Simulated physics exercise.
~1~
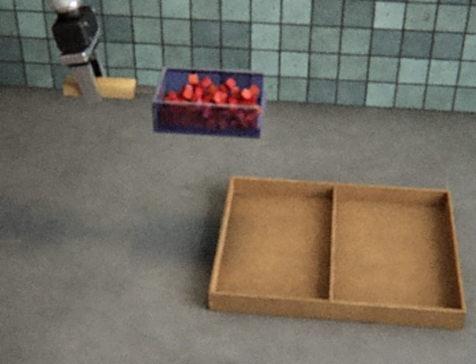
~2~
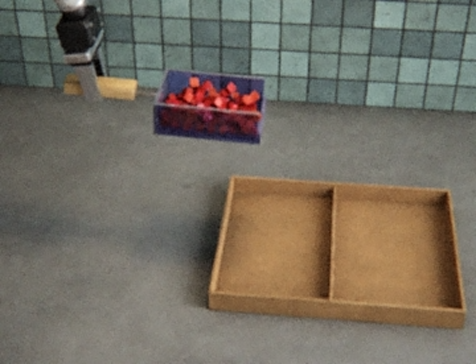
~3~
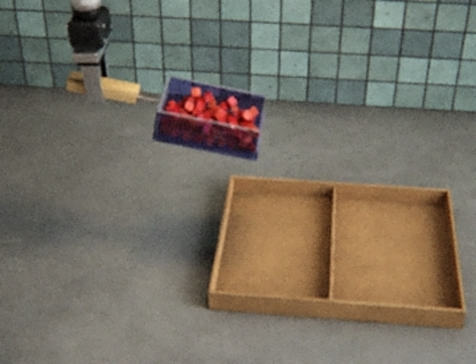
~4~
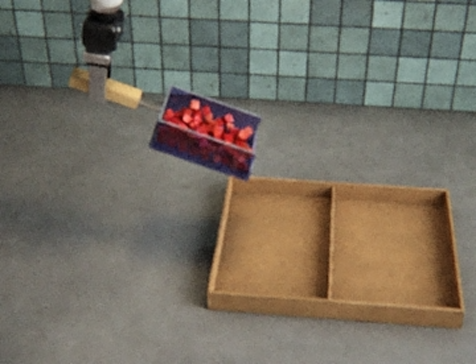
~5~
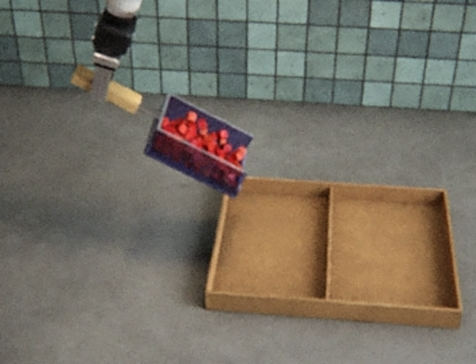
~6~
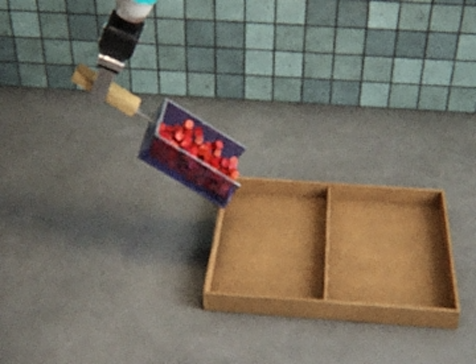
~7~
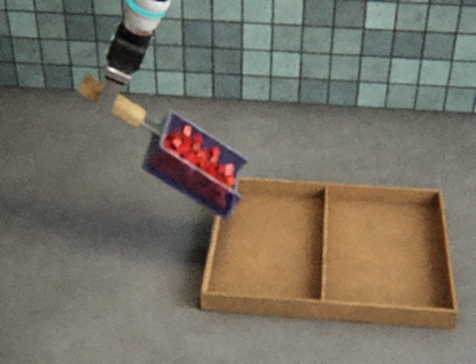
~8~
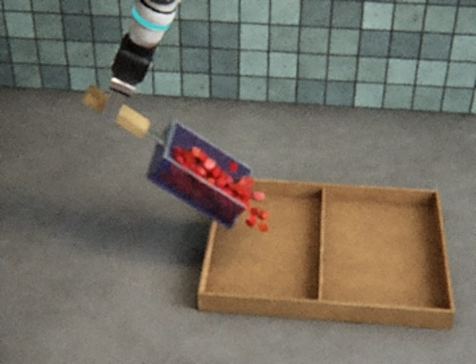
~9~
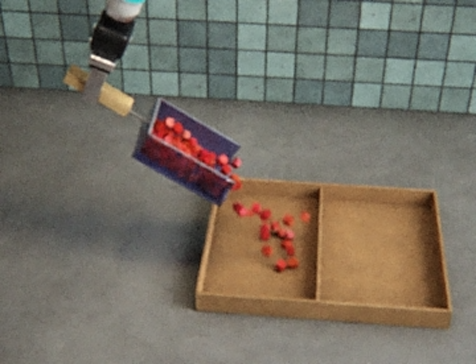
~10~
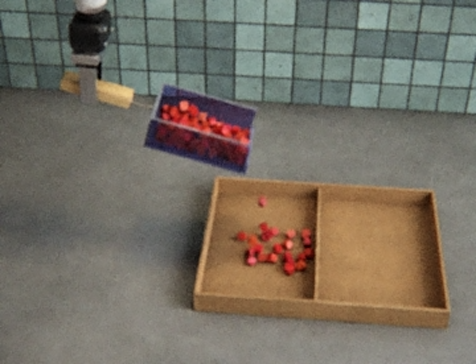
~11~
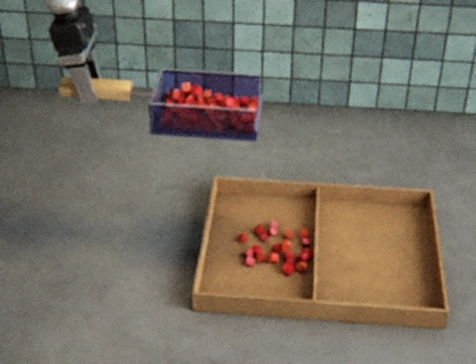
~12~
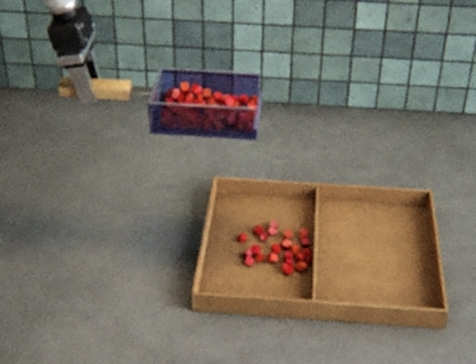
On a grey tabletop, a robot arm tips a box of red pieces, spilling some into a divided tray's left side, then levels it.
